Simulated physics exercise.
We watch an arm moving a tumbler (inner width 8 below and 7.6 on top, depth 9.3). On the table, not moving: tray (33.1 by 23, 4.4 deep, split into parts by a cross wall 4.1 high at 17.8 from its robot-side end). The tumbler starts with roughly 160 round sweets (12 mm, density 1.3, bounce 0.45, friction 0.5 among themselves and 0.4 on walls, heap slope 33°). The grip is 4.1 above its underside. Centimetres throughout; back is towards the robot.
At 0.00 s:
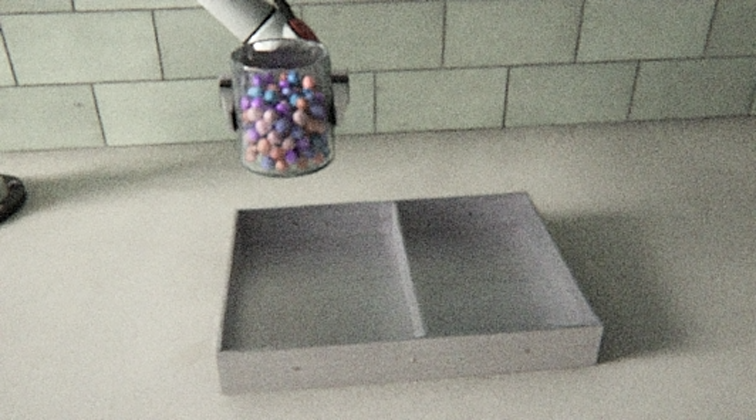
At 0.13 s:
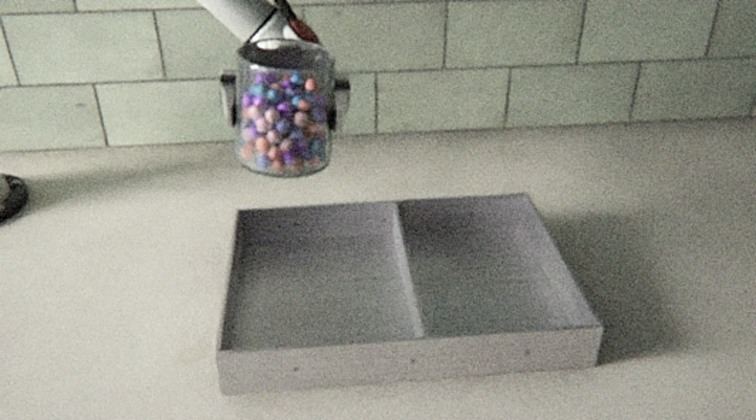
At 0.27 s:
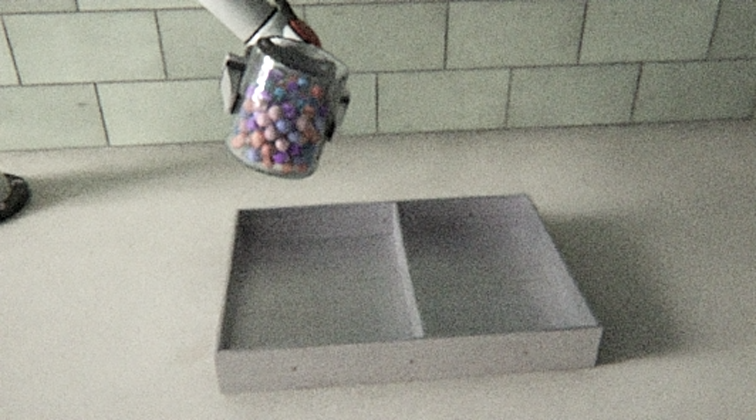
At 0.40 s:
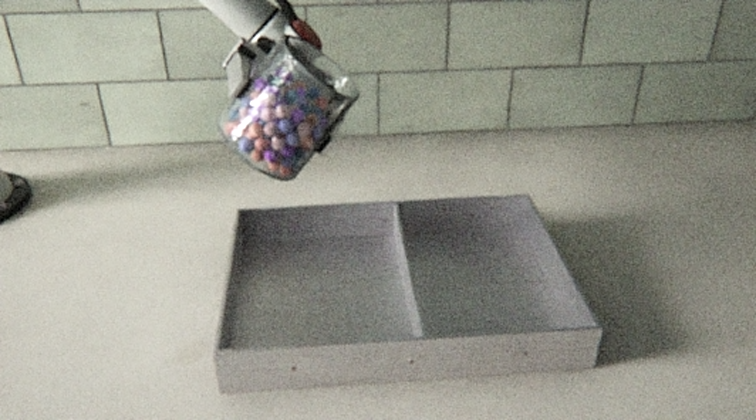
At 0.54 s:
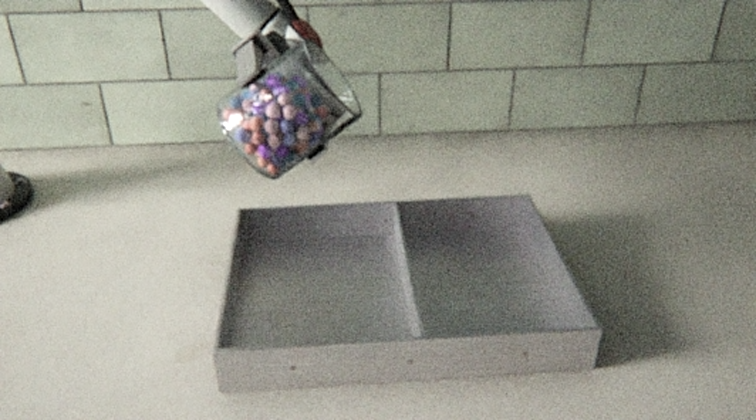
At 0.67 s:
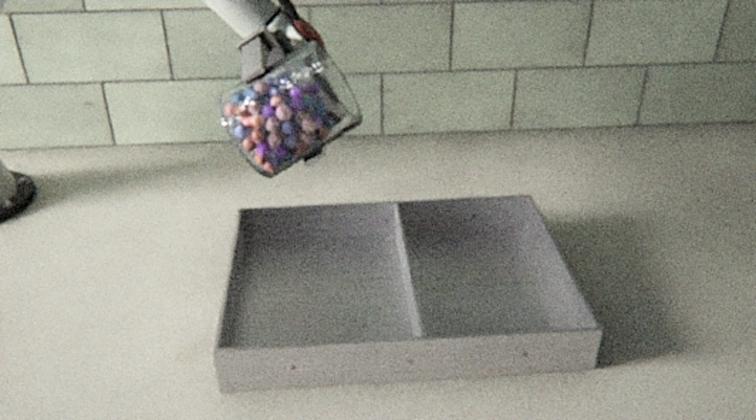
A robotic arm reaches in from the top left above a pale countertop with a greenish tiled wall behind, seen from a raised, unmoving viewpoint. It holds a clear tumbler of small purple, blue, orange and pink balls over a grey, two-compartment tray. The arm steadily tilts the tumbler, its open top leaning rightward while the balls shift inside, and the tray stays still.
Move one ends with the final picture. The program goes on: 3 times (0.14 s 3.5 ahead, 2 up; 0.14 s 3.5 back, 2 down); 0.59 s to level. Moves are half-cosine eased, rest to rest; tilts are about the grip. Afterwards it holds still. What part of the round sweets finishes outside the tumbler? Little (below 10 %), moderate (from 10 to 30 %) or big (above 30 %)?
Answer: Moderate; from 10 to 30 % of the round sweets finish outside the tumbler.
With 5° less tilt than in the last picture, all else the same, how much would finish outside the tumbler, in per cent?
It would be near 10 per cent.
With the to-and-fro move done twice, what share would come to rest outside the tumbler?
It would be near 10 per cent.
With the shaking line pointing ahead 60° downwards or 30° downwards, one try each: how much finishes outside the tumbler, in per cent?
About 0 and 0 per cent.
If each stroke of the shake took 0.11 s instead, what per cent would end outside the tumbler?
In that case some 35 per cent.
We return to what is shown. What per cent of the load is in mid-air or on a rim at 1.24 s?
Roughly 7 per cent.
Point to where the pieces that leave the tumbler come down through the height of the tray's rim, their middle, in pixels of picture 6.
Around (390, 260).
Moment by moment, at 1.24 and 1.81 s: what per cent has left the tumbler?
About 10, 15.
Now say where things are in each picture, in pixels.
Tumbler middle at (284, 108), level; upper third of the load around (286, 106), from x 245 to 325, top at y 85; 158 in the tumbler, in the first frame.
Tumbler middle at (285, 109), tilted 6° forward; upper third of the load around (282, 105), from x 245 to 325, top at y 85, in the second frame.
Tumbler middle at (286, 109), tilted 21° forward; upper third of the load around (276, 105), from x 240 to 325, top at y 80, in the third frame.
Tumbler middle at (288, 110), tilted 39° forward; upper third of the load around (273, 101), from x 230 to 320, top at y 75, in the fourth frame.
Tumbler middle at (290, 110), tilted 54° forward; upper third of the load around (270, 100), from x 230 to 315, top at y 80, in the fifth frame.
Tumbler middle at (291, 111), tilted 60° forward; upper third of the load around (272, 100), from x 230 to 325, top at y 75; 158 in the tumbler, in the sixth frame.
By 1.24 s, tilted 60° forward, highest piece 22 above the table; 141 in the tumbler, 3 in the robot-side part, 3 in the far-side part, 11 in flight or on a rim.
By 1.81 s, tilted 29° forward, highest piece 24 above the table; 135 in the tumbler, 14 in the robot-side part, 9 in the far-side part.
By 2.30 s, level, highest piece 24 above the table; 135 in the tumbler, 14 in the robot-side part, 9 in the far-side part.
By 3.35 s, level, highest piece 24 above the table; 135 in the tumbler, 14 in the robot-side part, 9 in the far-side part.
Final count, 135 in the tumbler, 14 in the robot-side part, 9 in the far-side part. That is 15 % outside the tumbler.
